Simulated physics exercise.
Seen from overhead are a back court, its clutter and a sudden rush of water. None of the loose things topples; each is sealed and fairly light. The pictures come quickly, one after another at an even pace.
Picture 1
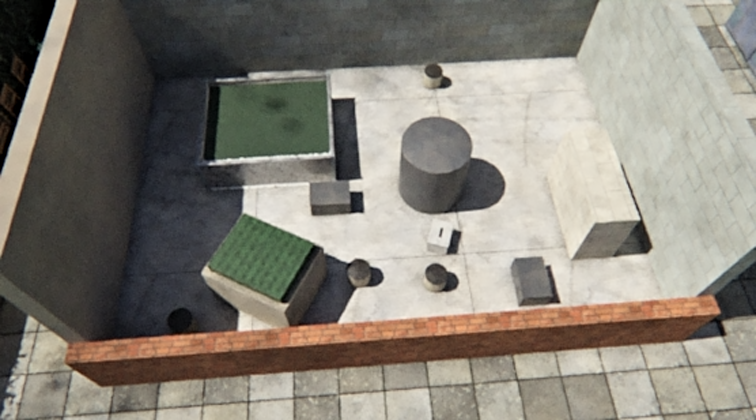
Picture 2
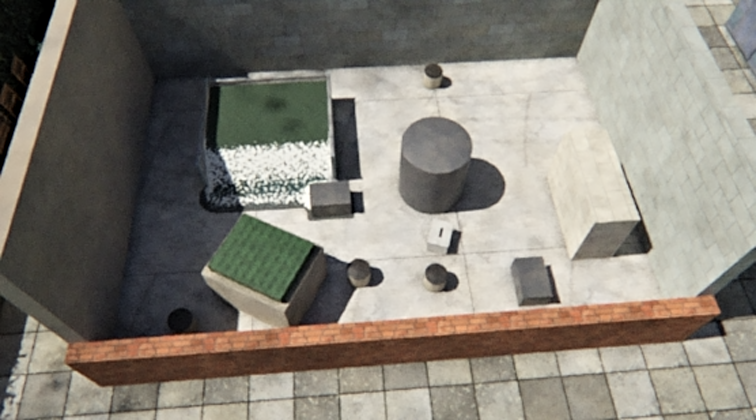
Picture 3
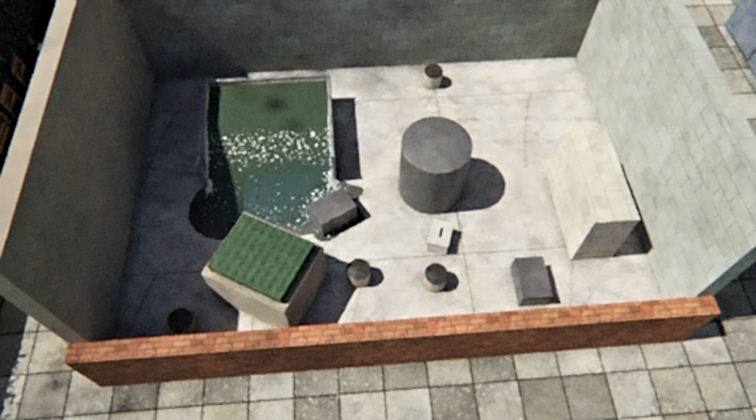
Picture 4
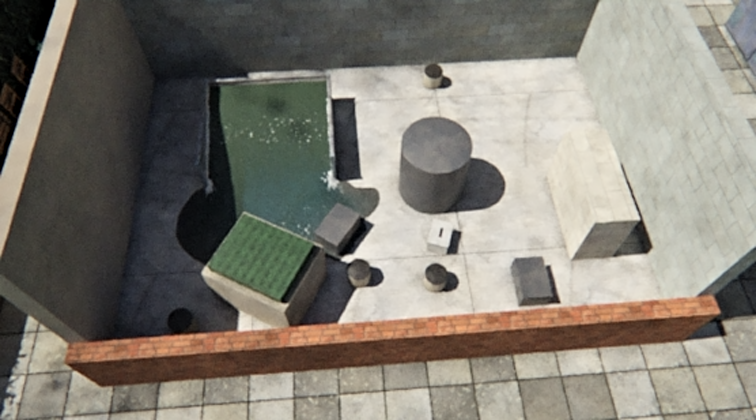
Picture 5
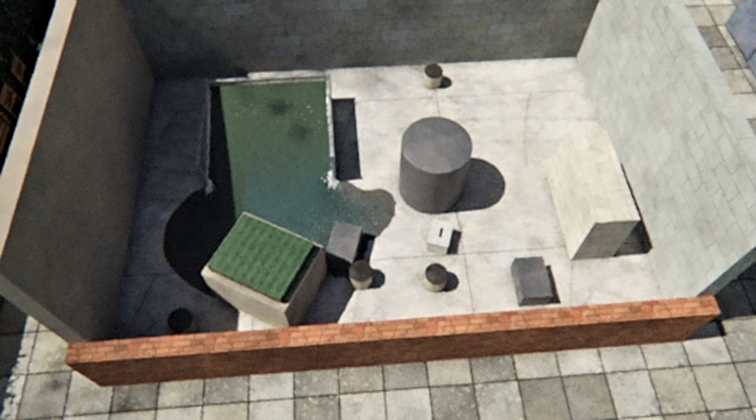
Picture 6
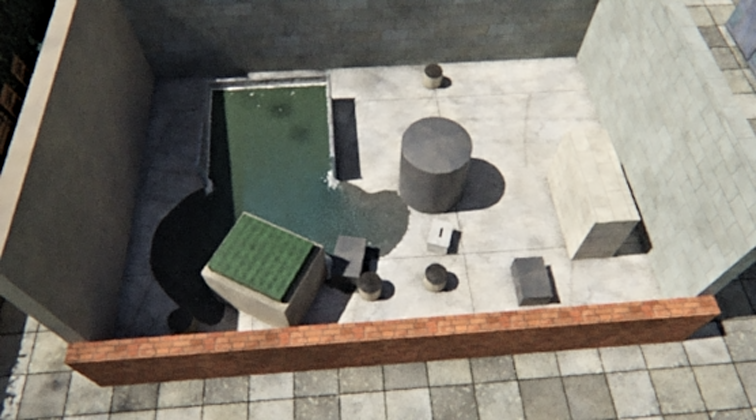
Water bursts from the near side of a raised green pool at the upper left of a walled, paved court, seen from overhead by a still camera. Around it are a green-topped block, a large grey cylinder, a pale block at right and a low brick wall in front. Foaming, then spreading darkly, the water pushes a grey crate toward the wall, and a small pail beside it shifts slightly.
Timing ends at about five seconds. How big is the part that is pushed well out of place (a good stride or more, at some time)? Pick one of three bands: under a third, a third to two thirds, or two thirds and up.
Two thirds and up.
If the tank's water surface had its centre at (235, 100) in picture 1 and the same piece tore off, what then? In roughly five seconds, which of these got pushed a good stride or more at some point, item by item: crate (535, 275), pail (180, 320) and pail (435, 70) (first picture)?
Object by object, in turn: Travelled a good distance, travelled a good distance, lingered near its place.
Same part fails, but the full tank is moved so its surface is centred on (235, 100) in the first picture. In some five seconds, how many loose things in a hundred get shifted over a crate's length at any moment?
About 90 in a hundred.
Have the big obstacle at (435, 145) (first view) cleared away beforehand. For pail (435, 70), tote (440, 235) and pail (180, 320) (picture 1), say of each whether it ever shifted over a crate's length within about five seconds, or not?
Fell short; went the distance; went the distance.
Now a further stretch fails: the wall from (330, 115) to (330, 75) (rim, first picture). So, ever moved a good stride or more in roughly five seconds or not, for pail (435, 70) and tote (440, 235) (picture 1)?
Taking them in turn: Distance reached and distance not reached.
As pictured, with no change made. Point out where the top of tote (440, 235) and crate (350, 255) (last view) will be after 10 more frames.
(477, 224) and (467, 302).
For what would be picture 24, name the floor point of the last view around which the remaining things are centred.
(518, 246).
A moment on, 2 of 7 are well off their spots; 0 afloat.
Next, 5 of 7 are well off their spots; 4 afloat.
Later, 6 of 7 are well off their spots; 5 afloat.
In the end, 6 of 7 are well off their spots, and 6 have been at some point; 5 afloat.
